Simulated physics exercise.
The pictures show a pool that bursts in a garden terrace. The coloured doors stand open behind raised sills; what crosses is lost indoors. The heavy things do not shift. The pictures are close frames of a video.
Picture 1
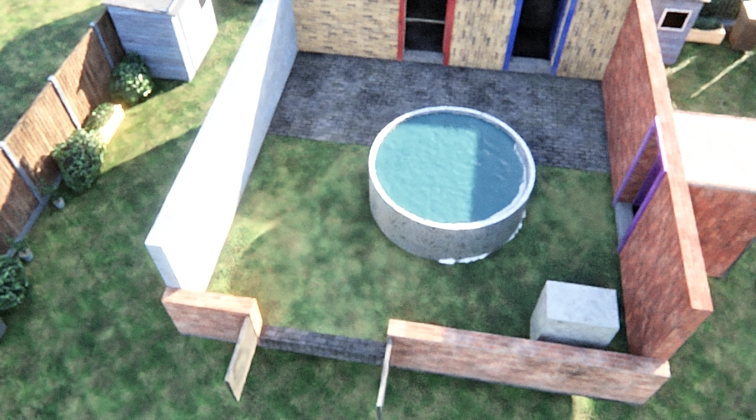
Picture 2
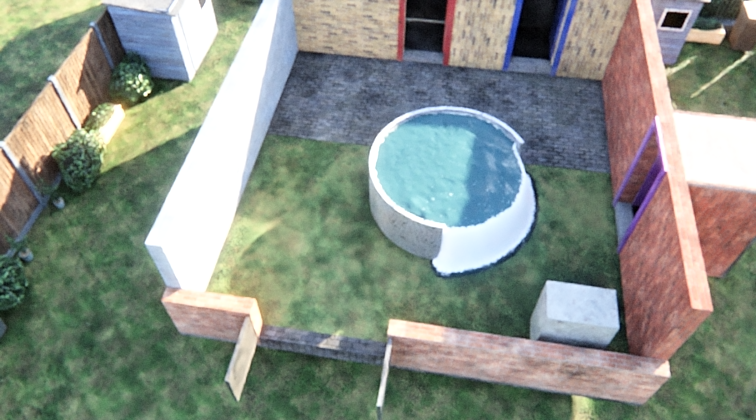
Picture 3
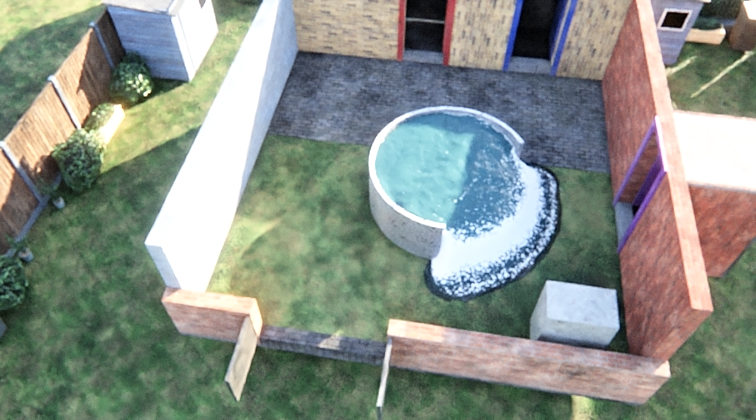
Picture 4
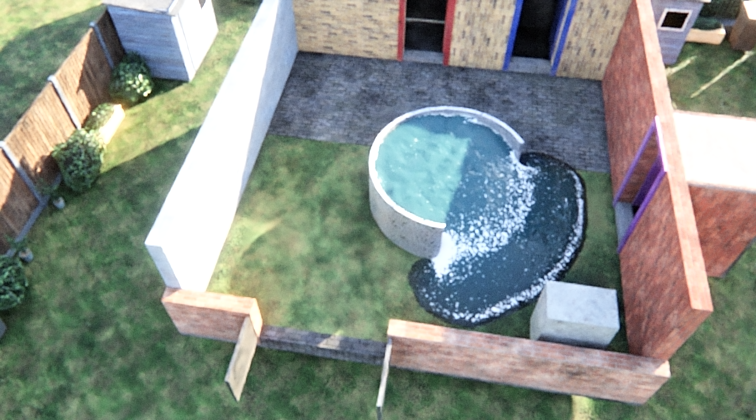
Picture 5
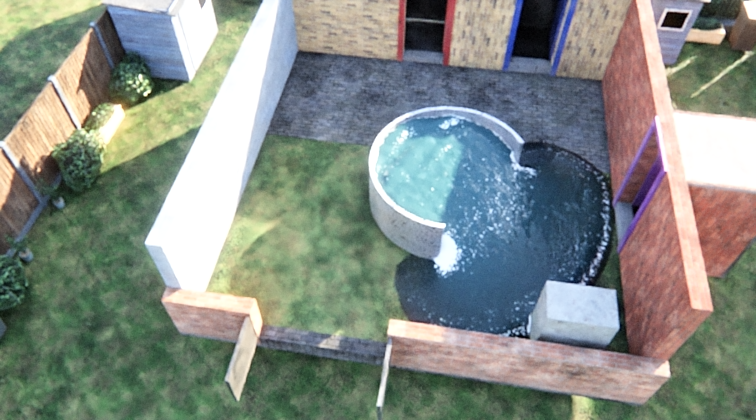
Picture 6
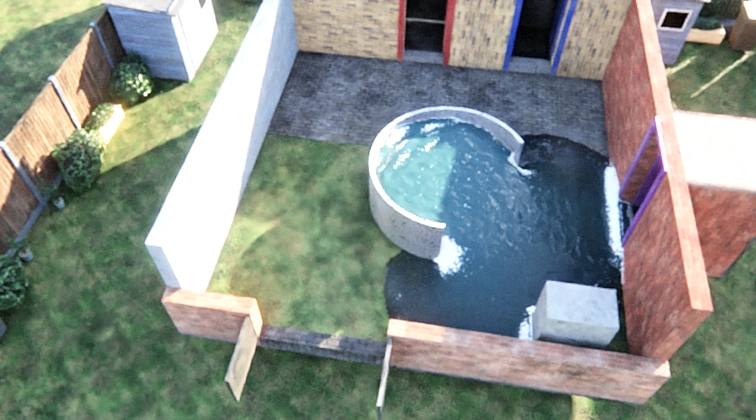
In a walled garden terrace, a round pool stood full until its lower right side gave way, and water poured out, foaming across the grass, around a pale box and against the brick walls.
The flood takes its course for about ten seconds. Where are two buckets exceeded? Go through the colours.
The purple door floods; the blue door holds within the limit; the red door holds within the limit.
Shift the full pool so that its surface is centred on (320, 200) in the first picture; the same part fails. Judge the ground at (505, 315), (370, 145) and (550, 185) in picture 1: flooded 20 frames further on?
In turn: Under water, dry, covered.
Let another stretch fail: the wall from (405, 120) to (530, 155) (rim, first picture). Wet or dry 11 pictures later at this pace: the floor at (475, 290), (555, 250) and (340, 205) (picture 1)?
In turn: No water, not flooded, not flooded.
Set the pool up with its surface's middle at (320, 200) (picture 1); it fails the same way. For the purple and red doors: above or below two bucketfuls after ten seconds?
Purple door takes more; red door keeps below it.
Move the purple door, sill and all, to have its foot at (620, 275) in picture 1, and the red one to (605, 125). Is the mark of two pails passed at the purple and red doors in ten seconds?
Then: Purple goes over, red keeps below it.
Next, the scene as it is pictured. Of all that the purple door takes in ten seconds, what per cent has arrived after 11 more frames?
Roughly 60 per cent.
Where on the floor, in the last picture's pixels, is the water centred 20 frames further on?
Roughly at (503, 229).
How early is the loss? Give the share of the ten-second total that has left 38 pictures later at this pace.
Some 70 per cent.
A moment on, water covers 35 % of the floor; the purple door over two buckets in, the blue door not reached, the red door not reached.
Next, water covers 40 % of the floor; the purple door far over two buckets in, the blue door not reached, the red door not reached.
Then, water covers 60 % of the floor; the purple door far over two buckets in, the blue door wet at the sill, nothing in, the red door wet at the sill, nothing in.
Later, water covers 95 % of the floor; the purple door far over two buckets in, the blue door wet at the sill, nothing in, the red door wet at the sill, nothing in.
In the end, water covers 100 % of the floor; the purple door far over two buckets in, the blue door wet at the sill, nothing in, the red door wet at the sill, nothing in.
